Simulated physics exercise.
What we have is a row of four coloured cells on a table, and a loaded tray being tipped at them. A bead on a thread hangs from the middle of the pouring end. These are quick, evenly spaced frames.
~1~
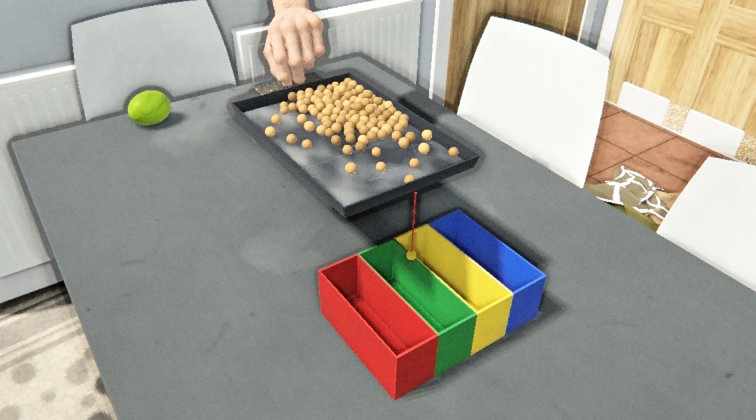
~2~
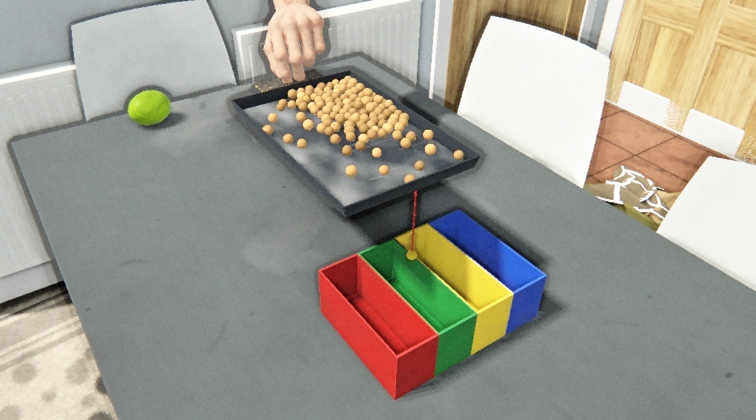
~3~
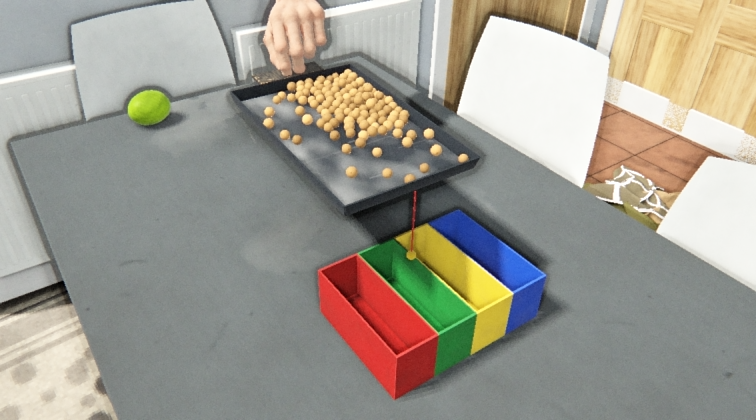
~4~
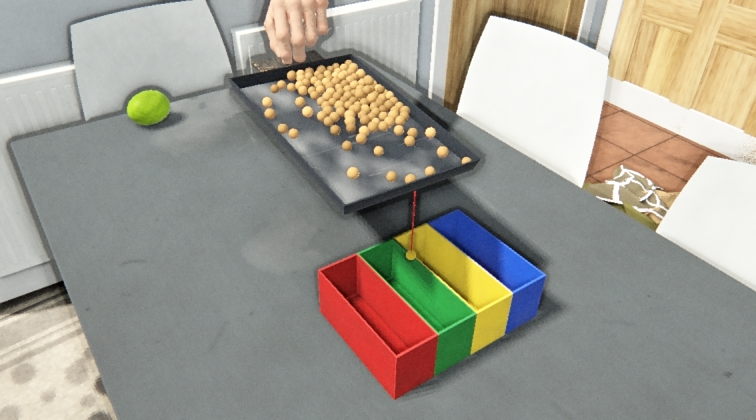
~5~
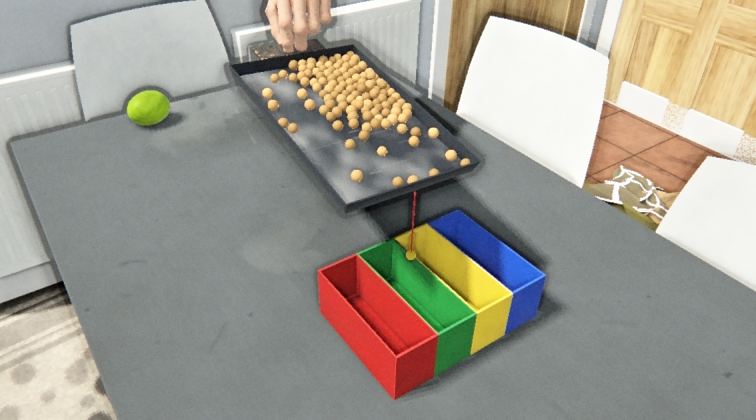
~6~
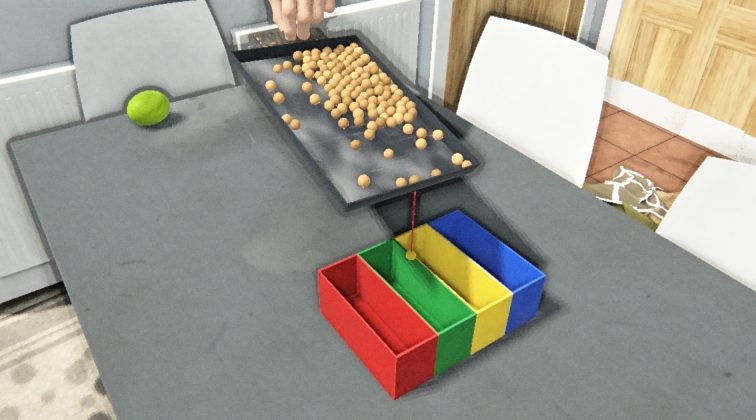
A hand raises the far end of a tray of round beads, tilting it toward coloured cells.
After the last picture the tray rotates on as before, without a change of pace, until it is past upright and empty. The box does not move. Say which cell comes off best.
Fullest: The blue cell.
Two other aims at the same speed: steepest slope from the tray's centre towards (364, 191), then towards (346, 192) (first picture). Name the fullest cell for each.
One: Red. Two: Red.
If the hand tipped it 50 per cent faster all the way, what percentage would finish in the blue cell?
Roughly 50 in a hundred.
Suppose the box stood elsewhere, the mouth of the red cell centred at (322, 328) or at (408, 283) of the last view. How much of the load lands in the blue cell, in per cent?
Near 30 % and 0 %.
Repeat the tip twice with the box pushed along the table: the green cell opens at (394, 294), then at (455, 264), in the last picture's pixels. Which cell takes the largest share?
One: That blue cell. Two: Yellow.
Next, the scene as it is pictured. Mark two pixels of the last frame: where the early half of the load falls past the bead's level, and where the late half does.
Around (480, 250) and then (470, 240).
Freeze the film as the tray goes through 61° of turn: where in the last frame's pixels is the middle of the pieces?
Near (453, 168).
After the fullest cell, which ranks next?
Next in line is that yellow cell.
Shortly afterwards, tray tipped steeply; near two thirds on the tray; a little in the blue cell; a little in the yellow cell; only a few in the green cell; a little falling or outside the box.
Next, tray tipped past a quarter turn; only a few on the tray; near half in the blue cell; near a third in the yellow cell; a little in the green cell; only a few in the red cell; a little falling or outside the box.
Some moments later, tray tipped past a quarter turn; near half in the blue cell; near a third in the yellow cell; a little in the green cell; only a few in the red cell; a little falling or outside the box.
In the end, tray tipped past a quarter turn; near half in the blue cell; near a third in the yellow cell; a little in the green cell; only a few in the red cell; a little outside the box.
